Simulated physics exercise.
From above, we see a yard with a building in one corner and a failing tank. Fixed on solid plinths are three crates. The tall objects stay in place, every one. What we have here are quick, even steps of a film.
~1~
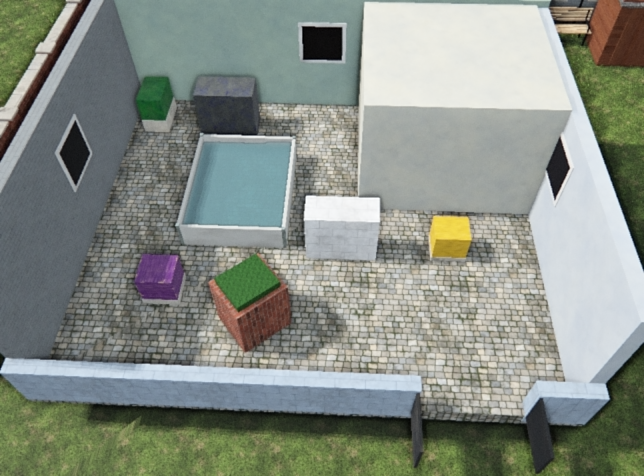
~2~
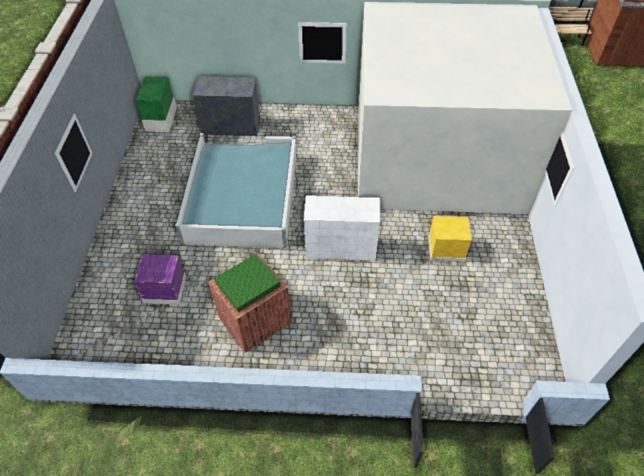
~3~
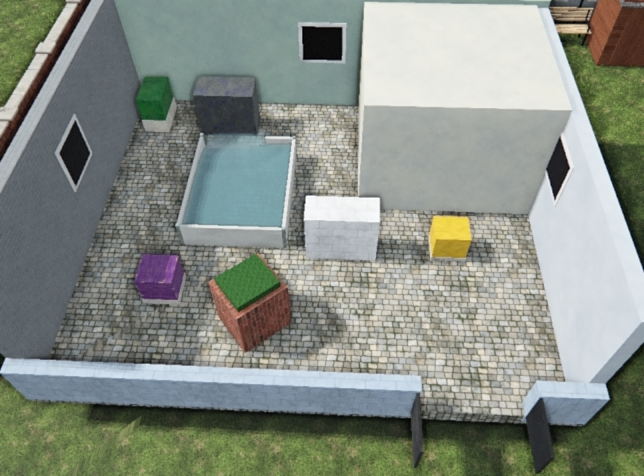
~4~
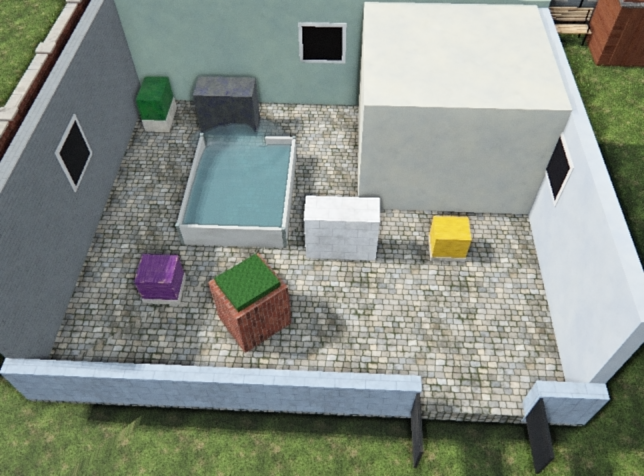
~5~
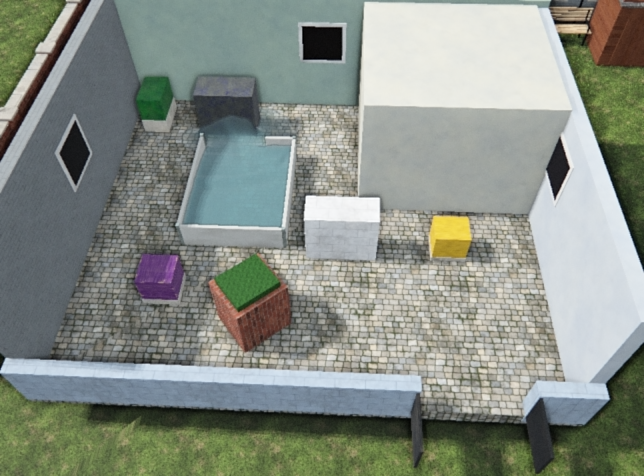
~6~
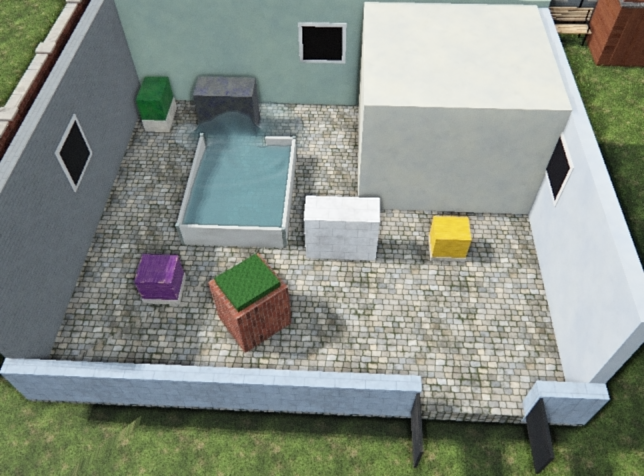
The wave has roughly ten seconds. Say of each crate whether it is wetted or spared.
The purple crate will not even get damp; the yellow crate will not even get damp; the green crate will not even get damp.
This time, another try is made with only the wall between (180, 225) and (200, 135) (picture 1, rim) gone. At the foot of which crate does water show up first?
Answer: The green crate.
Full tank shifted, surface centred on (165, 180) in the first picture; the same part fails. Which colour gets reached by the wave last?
It is the yellow crate.
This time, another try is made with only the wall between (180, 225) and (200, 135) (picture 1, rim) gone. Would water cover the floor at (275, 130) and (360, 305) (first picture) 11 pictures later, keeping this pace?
Well, the first one's spared and the next one's spared.
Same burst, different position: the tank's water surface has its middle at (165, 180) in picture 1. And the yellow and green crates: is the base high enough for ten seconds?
Yellow: Untouched; green: Reached.
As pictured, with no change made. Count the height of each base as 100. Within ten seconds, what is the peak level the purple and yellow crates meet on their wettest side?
Around 50 in a hundred for the first and 70 in a hundred for the second.
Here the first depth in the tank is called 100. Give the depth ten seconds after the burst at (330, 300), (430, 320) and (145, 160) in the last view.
Going in order, that's 2, 2 and 10 %.
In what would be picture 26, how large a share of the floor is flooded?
Near 30 in a hundred.
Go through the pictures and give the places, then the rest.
The first frame shows the water tank at (240, 182) is whole and still.
In the second frame, the front is at a hidden place, out from the gap on the water tank's far side.
In the third frame, the front is at a hidden place, out from the gap on the water tank's far side.
In the fourth frame, water pours out on the water tank's far side and has run to (263, 121).
In the fifth frame, water pours out on the water tank's far side and has run to (270, 111).
In the sixth frame, the front is at (279, 103), out from the gap on the water tank's far side.
A moment on, water covers 15 % of the floor; the purple crate not reached, the yellow crate not reached, the green crate water round its plinth.
Next, water covers 20 % of the floor; the purple crate not reached, the yellow crate not reached, the green crate water round its plinth.
Then, water covers 30 % of the floor; the purple crate not reached, the yellow crate not reached, the green crate water round its plinth.
Later, water covers 50 % of the floor; the purple crate water round its plinth, the yellow crate water round its plinth, the green crate water round its plinth.
In the end, water covers 75 % of the floor; the purple crate stayed above the water, the yellow crate stayed above the water, the green crate stayed above the water.
